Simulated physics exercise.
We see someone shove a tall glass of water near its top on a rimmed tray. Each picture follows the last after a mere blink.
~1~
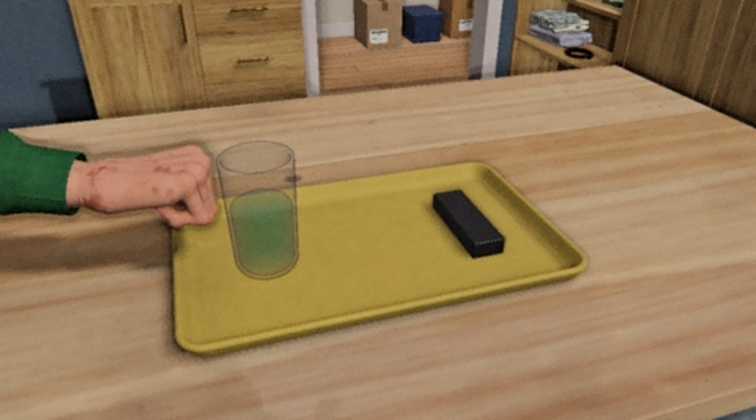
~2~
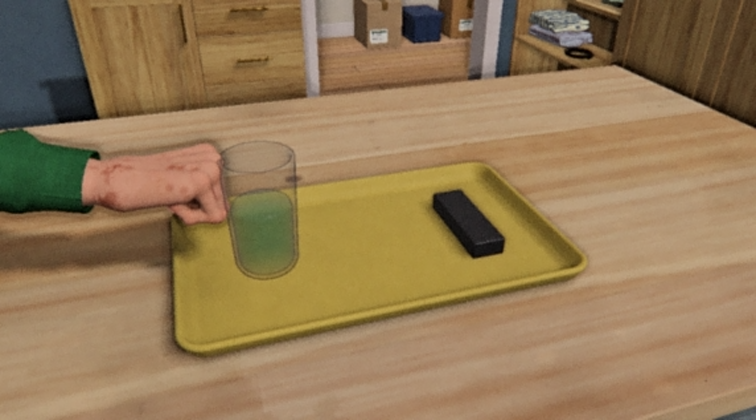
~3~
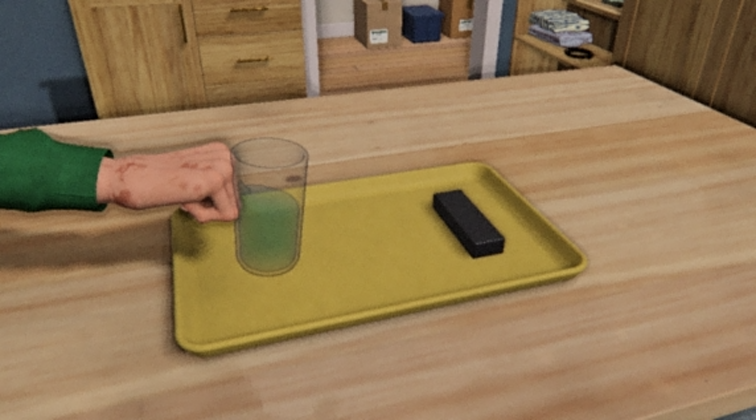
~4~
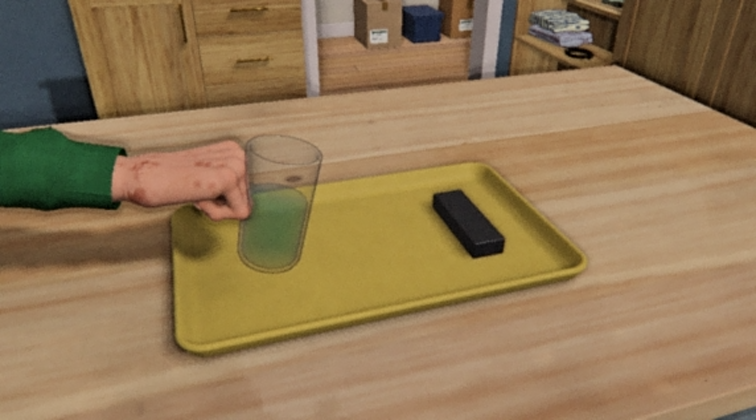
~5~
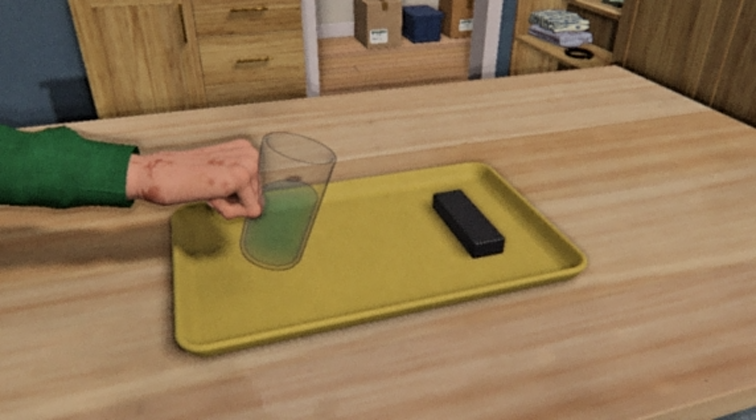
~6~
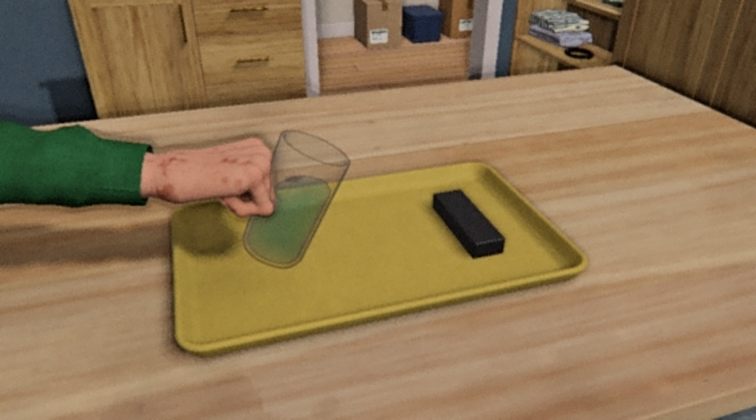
A tall glass of greenish water tilted steadily to the right as a hand in a green sleeve pushed near its top, while a black block sat still across the yellow tray.
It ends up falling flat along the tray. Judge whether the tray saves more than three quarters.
It does.
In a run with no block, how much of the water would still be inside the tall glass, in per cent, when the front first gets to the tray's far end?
75 per cent or thereabouts.
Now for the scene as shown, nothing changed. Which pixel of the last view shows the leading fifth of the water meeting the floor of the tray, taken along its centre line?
(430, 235).
A moment on, the tall glass is falling and 100 per cent is in the glass, 0 on the tray and 0 above or beyond its rim.
Next, the tall glass lies on its side and 80 per cent is in the glass, 9 on the tray and 11 above or beyond its rim.
Then the tall glass lies on its side and 44 per cent is in the glass, 40 on the tray and 15 above or beyond its rim.
Later the tall glass lies on its side and 23 per cent is in the glass, 65 on the tray and 12 above or beyond its rim.
At rest 89 per cent is held by tray and glass, 11 is off the tray.
